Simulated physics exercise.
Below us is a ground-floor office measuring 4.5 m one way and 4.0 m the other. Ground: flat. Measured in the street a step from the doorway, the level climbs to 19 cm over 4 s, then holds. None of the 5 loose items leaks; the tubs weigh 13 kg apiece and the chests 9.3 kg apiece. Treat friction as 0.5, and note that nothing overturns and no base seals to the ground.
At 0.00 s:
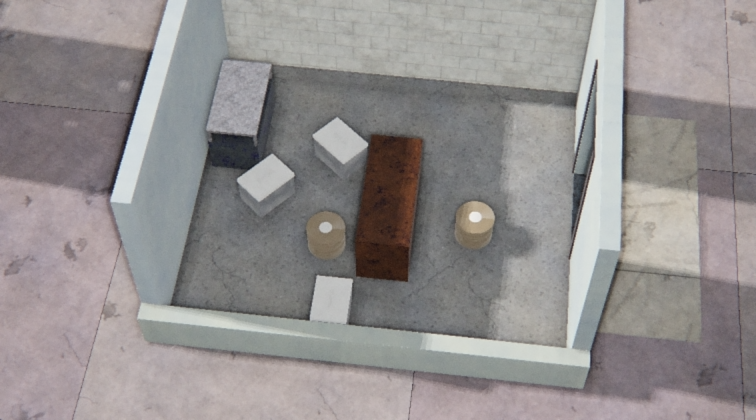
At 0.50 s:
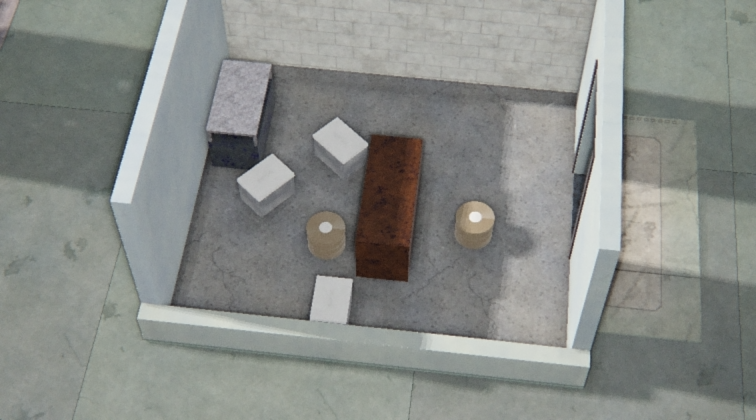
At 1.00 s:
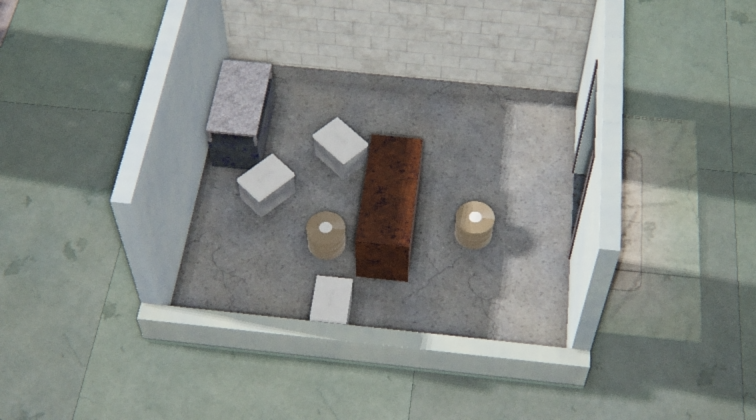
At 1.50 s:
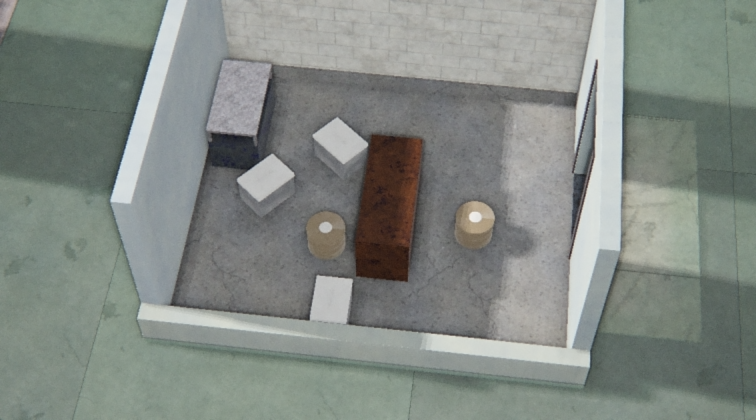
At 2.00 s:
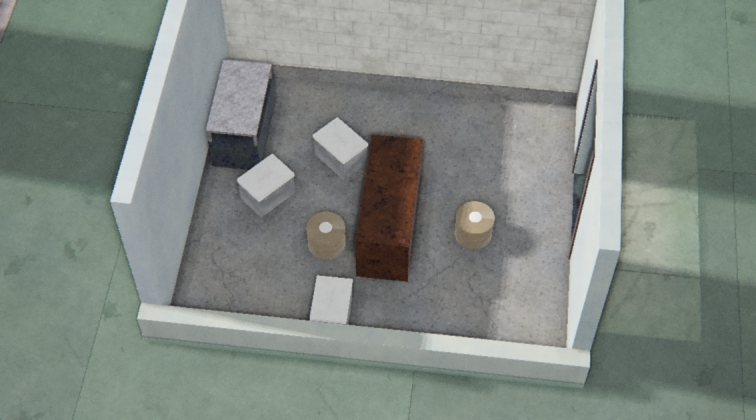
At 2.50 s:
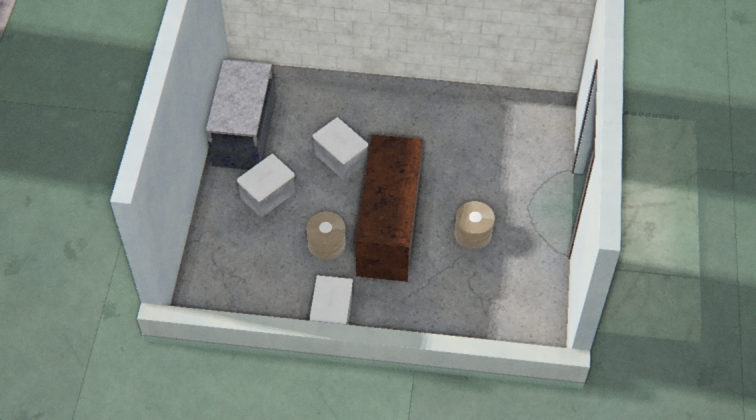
The video shows a roofless room from above, with white blocks, round stools and a long brown table standing still while the pinkish ground outside turns greenish, then a small pale curved patch appears inside the right wall.
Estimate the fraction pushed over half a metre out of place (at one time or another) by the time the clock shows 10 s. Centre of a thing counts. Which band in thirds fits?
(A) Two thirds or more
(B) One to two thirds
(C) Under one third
Option B: One to two thirds.
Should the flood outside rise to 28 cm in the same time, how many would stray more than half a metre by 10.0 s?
So the tally would be 3.
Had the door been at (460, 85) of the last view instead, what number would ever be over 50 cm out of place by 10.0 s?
Then it comes to 3.
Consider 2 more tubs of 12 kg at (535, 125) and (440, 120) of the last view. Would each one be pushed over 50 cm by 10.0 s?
First one stays within it, second one goes beyond it.
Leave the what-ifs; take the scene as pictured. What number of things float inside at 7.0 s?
The count is 0.
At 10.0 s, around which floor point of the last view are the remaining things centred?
Close to (314, 240).
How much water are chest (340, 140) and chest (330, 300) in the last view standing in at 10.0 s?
Depths: Near 4 cm, then near 4 cm.
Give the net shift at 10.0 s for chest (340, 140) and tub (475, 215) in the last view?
0 cm, 200 cm.
After 3.5 s 0 of 5 are over 50 cm from their spots; 0 afloat.
After 4.5 s 0 of 5 are over 50 cm from their spots; 0 afloat.
After 7.0 s 1 of 5 are over 50 cm from their spots; 0 afloat.
After 10.0 s 2 of 5 are over 50 cm from their spots, and 2 have been at some point; 1 afloat.
